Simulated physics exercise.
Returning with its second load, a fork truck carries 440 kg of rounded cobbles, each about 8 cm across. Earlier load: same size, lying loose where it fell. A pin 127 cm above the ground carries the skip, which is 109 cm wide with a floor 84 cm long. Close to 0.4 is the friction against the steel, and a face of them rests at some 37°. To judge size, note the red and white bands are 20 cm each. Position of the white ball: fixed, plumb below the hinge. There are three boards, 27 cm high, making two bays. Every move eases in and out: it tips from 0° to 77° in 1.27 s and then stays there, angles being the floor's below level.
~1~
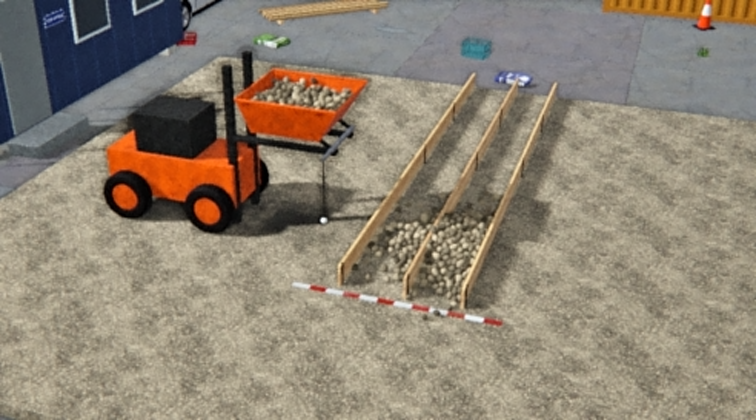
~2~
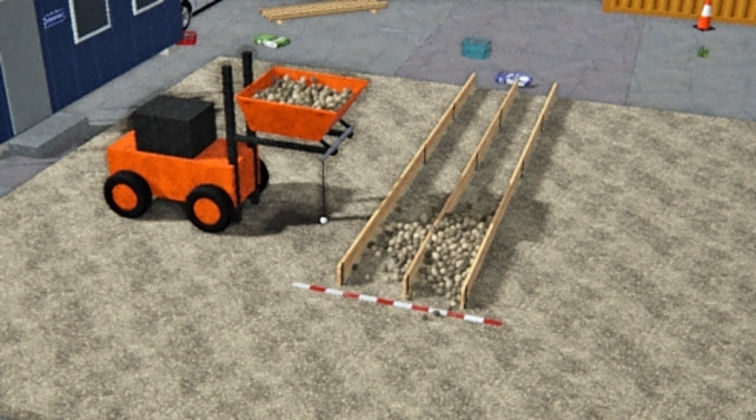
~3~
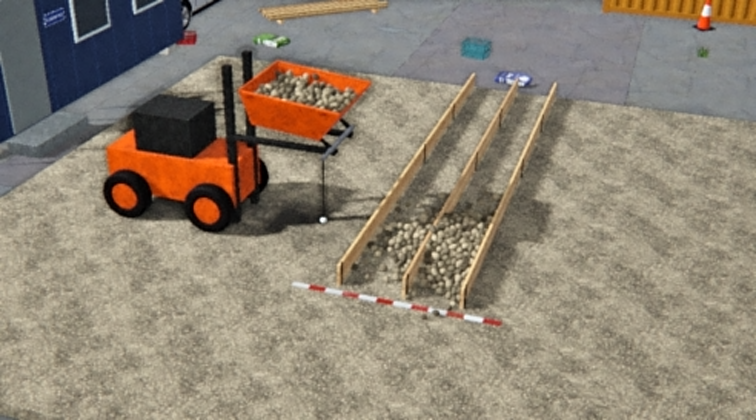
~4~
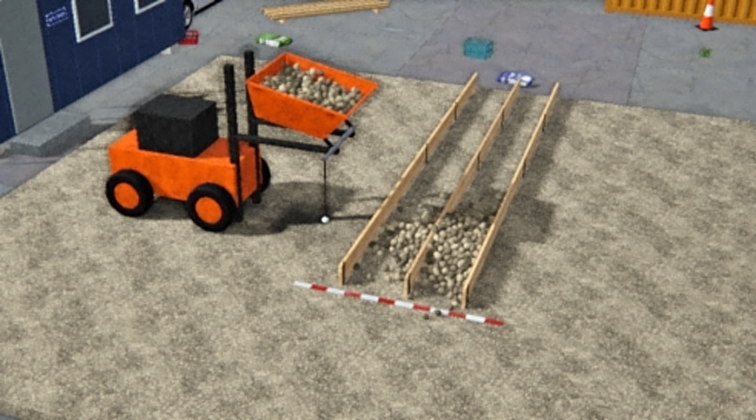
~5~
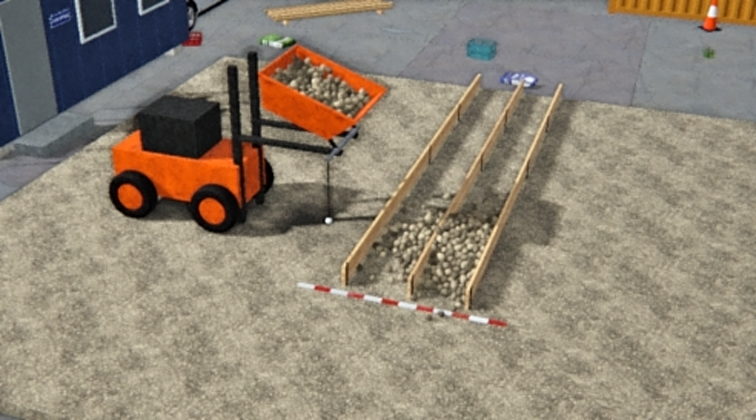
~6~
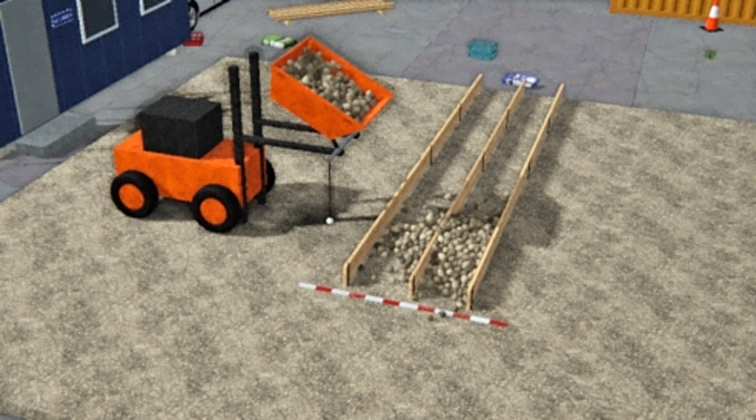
An orange skip full of rounded stones, held up by a small orange fork truck with black masts at left, tilts slowly at first, then more steeply, its right lip dipping and its left end rising. Seen from above, the gravel yard has three long wooden boards with loose stones between them, a red and white pole in front and a blue building at upper left. The truck stays parked, the stones remain in the skip, and the view shifts very slightly.
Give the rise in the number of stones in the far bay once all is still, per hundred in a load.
A rise of roughly 40 per hundred.
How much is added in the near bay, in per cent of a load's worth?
My estimate is about 55 per cent of a load.
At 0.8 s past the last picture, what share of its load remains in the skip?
About 65 percent is still in there.
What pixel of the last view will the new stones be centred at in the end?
I'd point to about (433, 238).
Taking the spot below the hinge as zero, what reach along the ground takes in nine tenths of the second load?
Distance: Roughly 170 cm.
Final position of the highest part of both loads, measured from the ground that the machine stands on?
42 cm above.
Then, 0.4 s after the last picture the floor is at 65°; in per cent of one load, 100 in the skip, 22 in the near bay, 78 in the far bay; the foremost stones are at (488, 245).
Then, 0.8 s after the last picture the floor is at 77°; in per cent of one load, 65 in the skip, 56 in the near bay, 79 in the far bay; the foremost stones are at (488, 245).
Then, 1.2 s after the last picture the floor is at 77°; in per cent of one load, 28 in the skip, 59 in the near bay, 113 in the far bay; the foremost stones are at (489, 241).
Then, 3.8 s after the last picture the floor is at 77°; in per cent of one load, 0 in the skip, 79 in the near bay, 118 in the far bay, 3 past the last board; the foremost stones are at (565, 263). Net gain in the far bay, 40.
